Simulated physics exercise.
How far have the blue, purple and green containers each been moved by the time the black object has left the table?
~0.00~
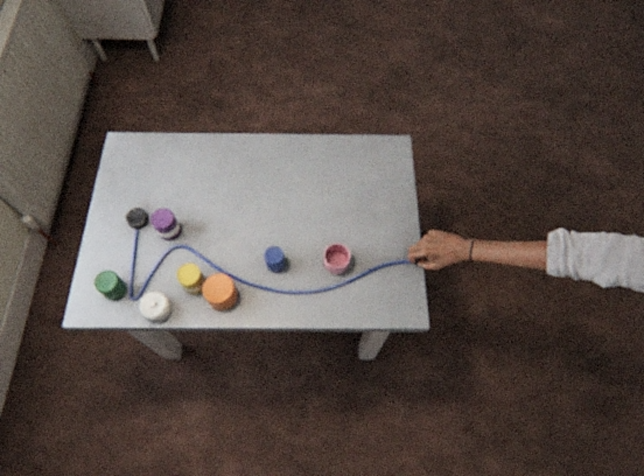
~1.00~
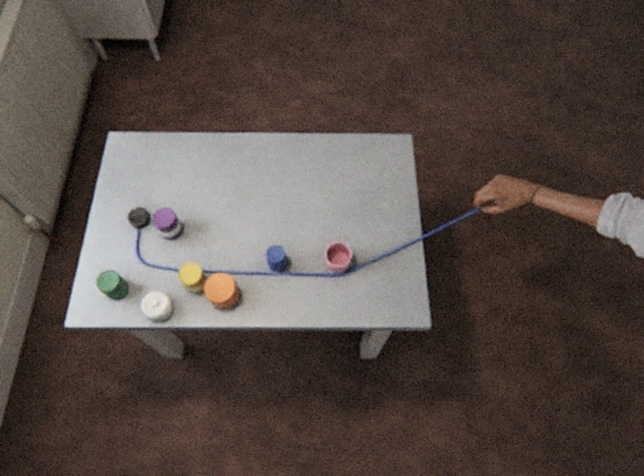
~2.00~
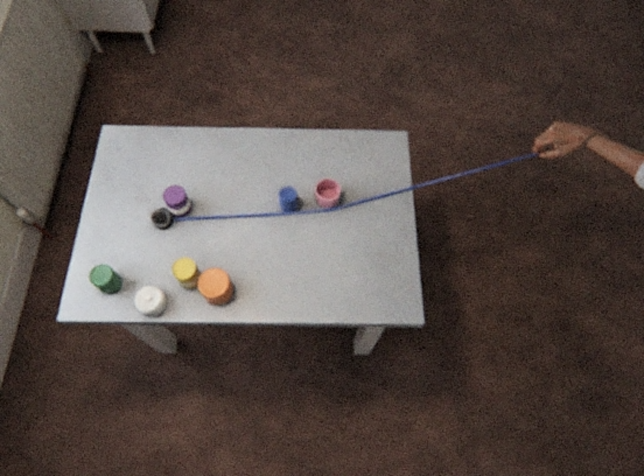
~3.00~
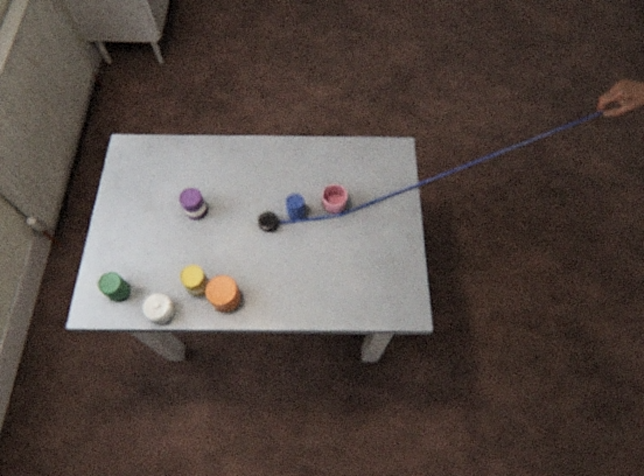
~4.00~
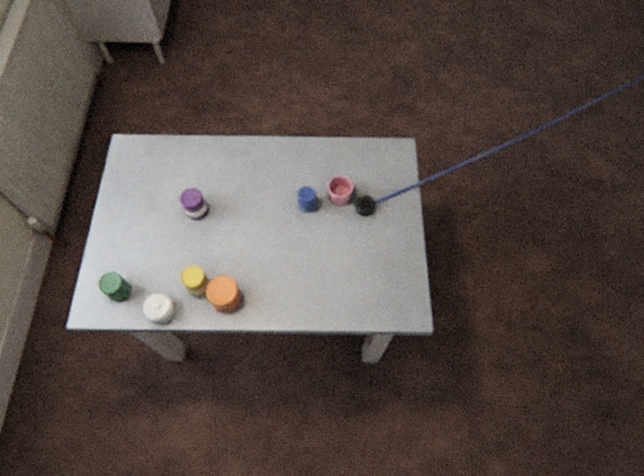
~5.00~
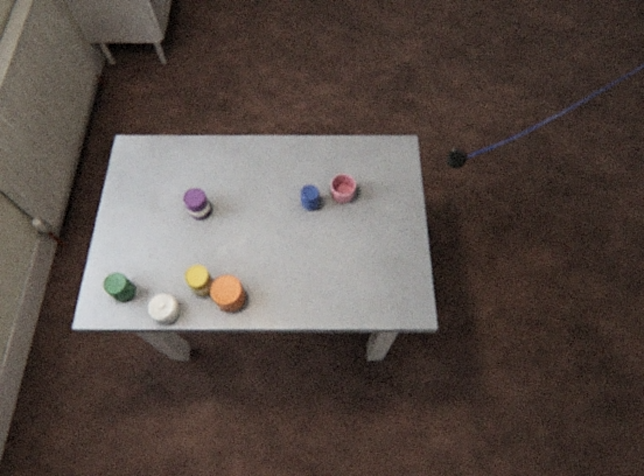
The blue container has been moved far, the most of the three, and the purple one a moderate way. The green one has barely shifted, if at all.
